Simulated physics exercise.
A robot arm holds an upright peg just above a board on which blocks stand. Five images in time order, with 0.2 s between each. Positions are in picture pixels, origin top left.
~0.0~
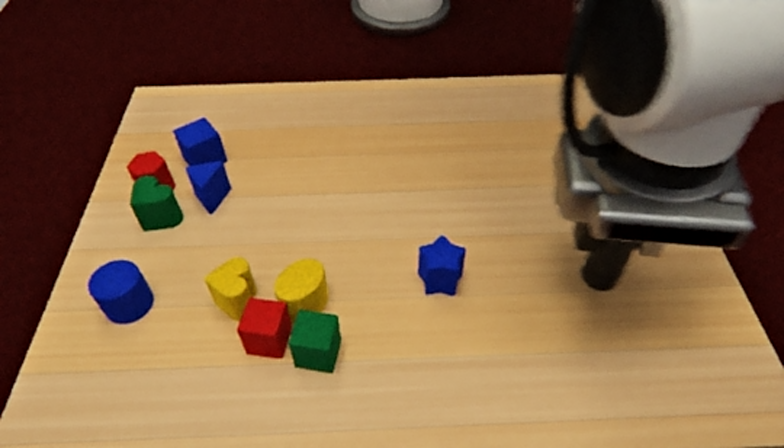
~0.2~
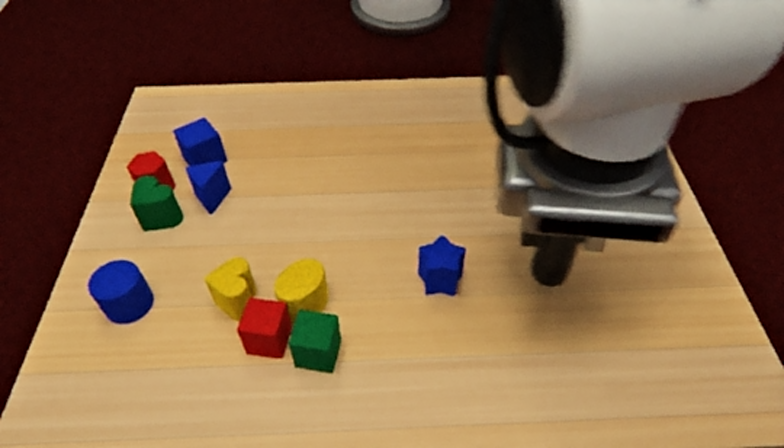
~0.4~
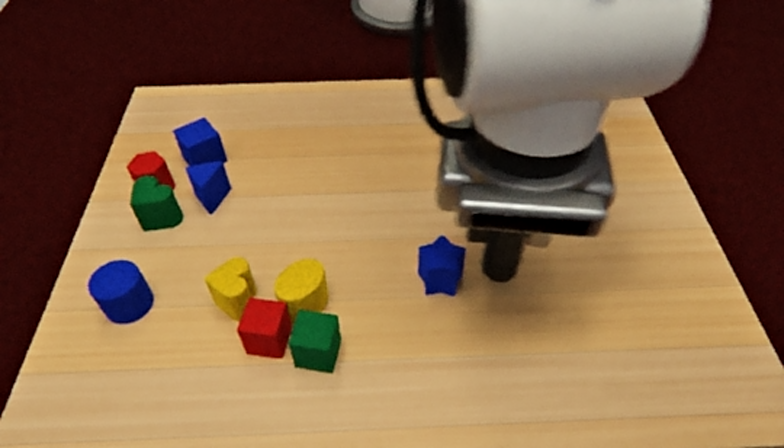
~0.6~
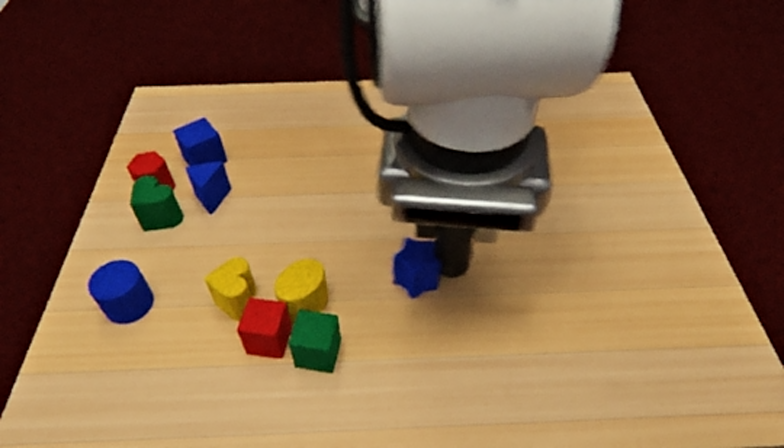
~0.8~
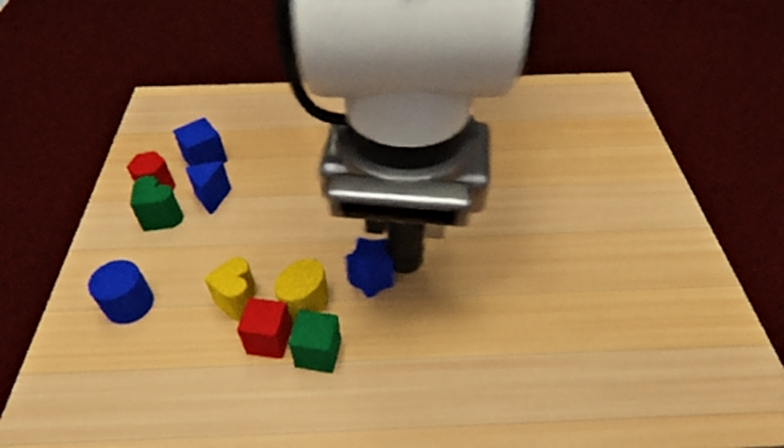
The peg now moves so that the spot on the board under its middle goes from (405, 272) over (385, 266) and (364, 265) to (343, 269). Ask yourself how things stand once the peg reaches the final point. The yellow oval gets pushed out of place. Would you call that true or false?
My answer: True.
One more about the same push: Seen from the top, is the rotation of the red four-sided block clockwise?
Yes
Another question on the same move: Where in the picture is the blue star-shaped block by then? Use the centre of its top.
In the picture, it is at (304, 252).
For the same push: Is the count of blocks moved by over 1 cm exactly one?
I expect not.
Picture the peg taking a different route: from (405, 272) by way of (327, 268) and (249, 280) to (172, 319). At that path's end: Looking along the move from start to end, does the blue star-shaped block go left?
No, that is not how it ends up.
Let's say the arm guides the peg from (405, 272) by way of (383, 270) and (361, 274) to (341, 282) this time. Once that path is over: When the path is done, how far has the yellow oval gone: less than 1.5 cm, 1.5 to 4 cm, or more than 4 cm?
It goes a little way, 1.5 to 4 cm.
What follows on the original path. Halfway along, peg (372, 254); blue star-shaped block (339, 252), turned 15° anticlockwise.
At the end, peg (341, 258); red four-sided block (259, 322), turned 20° clockwise; yellow oval (279, 283), turned 50° anticlockwise; green four-sided block in place; blue star-shaped block (304, 252).
